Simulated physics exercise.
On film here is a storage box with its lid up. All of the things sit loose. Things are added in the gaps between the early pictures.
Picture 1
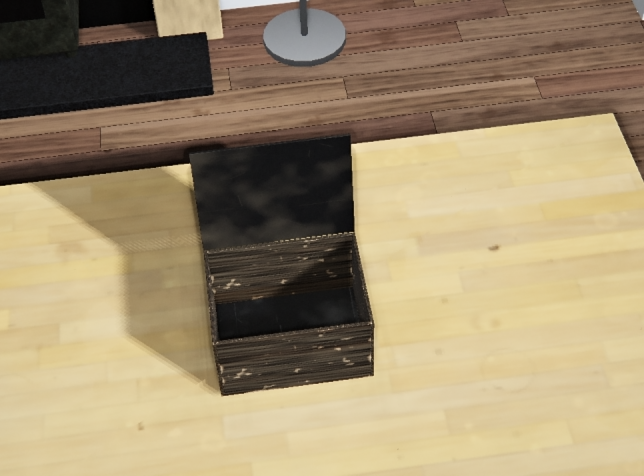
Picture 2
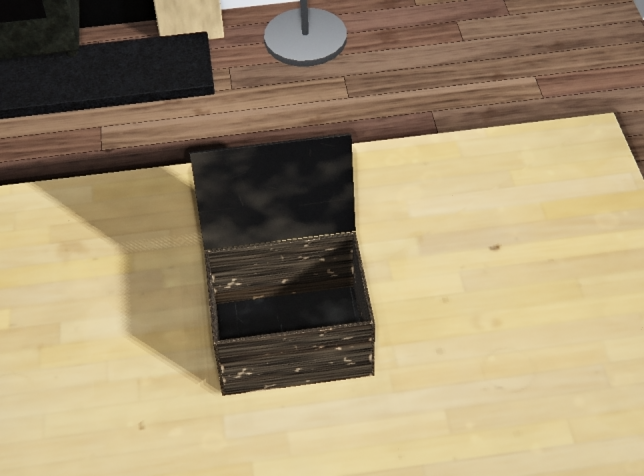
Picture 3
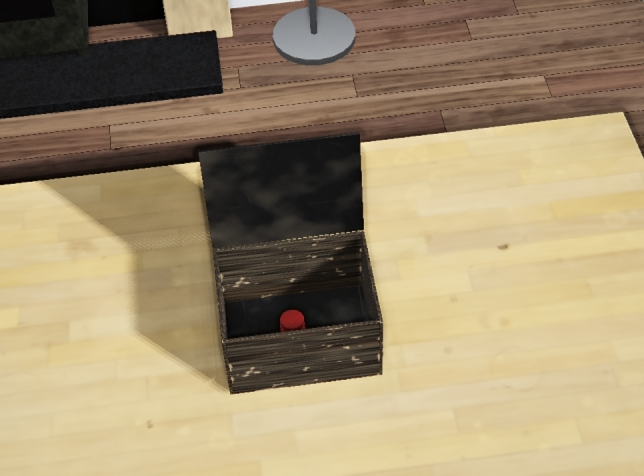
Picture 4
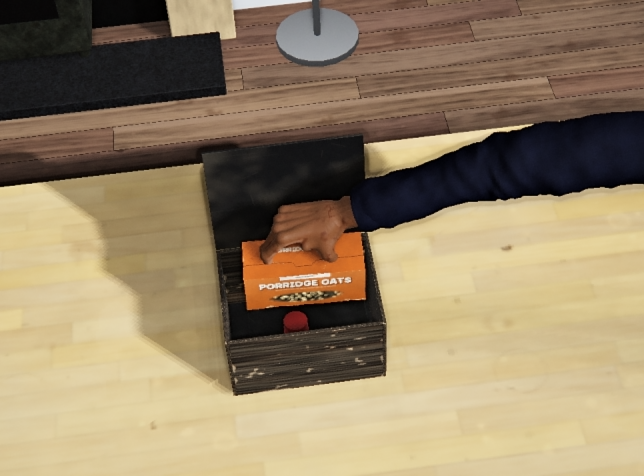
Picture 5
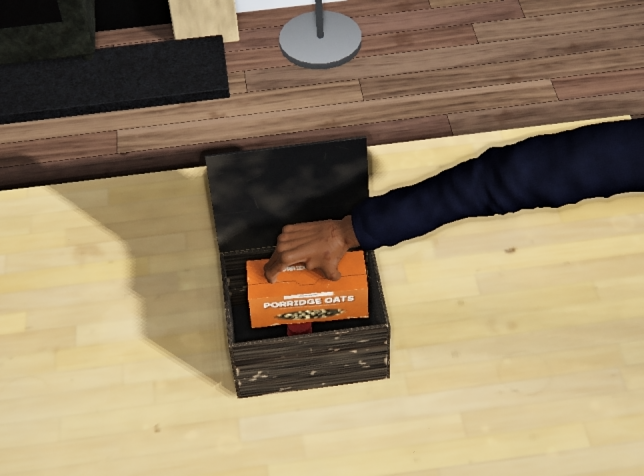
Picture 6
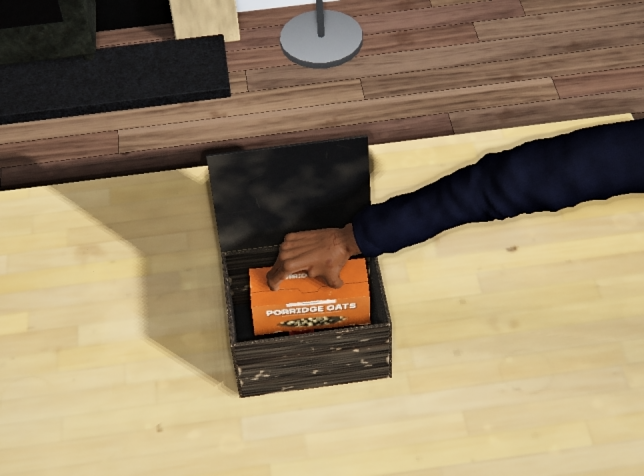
A hand lowers an orange porridge oats carton into an open dark box holding a red object.
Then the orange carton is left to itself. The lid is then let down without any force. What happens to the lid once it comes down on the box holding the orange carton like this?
Oh look, the lid finishes down.
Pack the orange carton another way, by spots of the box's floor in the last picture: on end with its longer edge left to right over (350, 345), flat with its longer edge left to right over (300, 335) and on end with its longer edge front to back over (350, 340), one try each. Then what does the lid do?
So, one: It remains raised; two: It drops fully; three: It remains raised.
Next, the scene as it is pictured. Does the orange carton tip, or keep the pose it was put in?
By the end the orange carton has leaned over.
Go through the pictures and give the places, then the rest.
In the first frame, the last thing is not in view yet.
In the second frame, the last thing is not in view yet.
In the third frame, the last thing is not in view yet.
The fourth frame shows on its way; orange carton (304, 271).
The fifth frame shows on its way; orange carton (307, 289).
The sixth frame shows put in, still held; orange carton (310, 296).
Then, 0.60 s after the last picture, orange carton on its side near (295, 313); red shaker tipped 35° from how it was.
Then, 1.50 s after the last picture, lid 66° above the rim; orange carton on its side near (295, 313); red shaker on its side.
Then, 1.90 s after the last picture, lid 19° above the rim; orange carton on its side near (295, 313); red shaker on its side.
At rest, lid shut; tipped over in the box, orange carton and red shaker. Seen from the same camera at the end, orange carton near (295, 313).
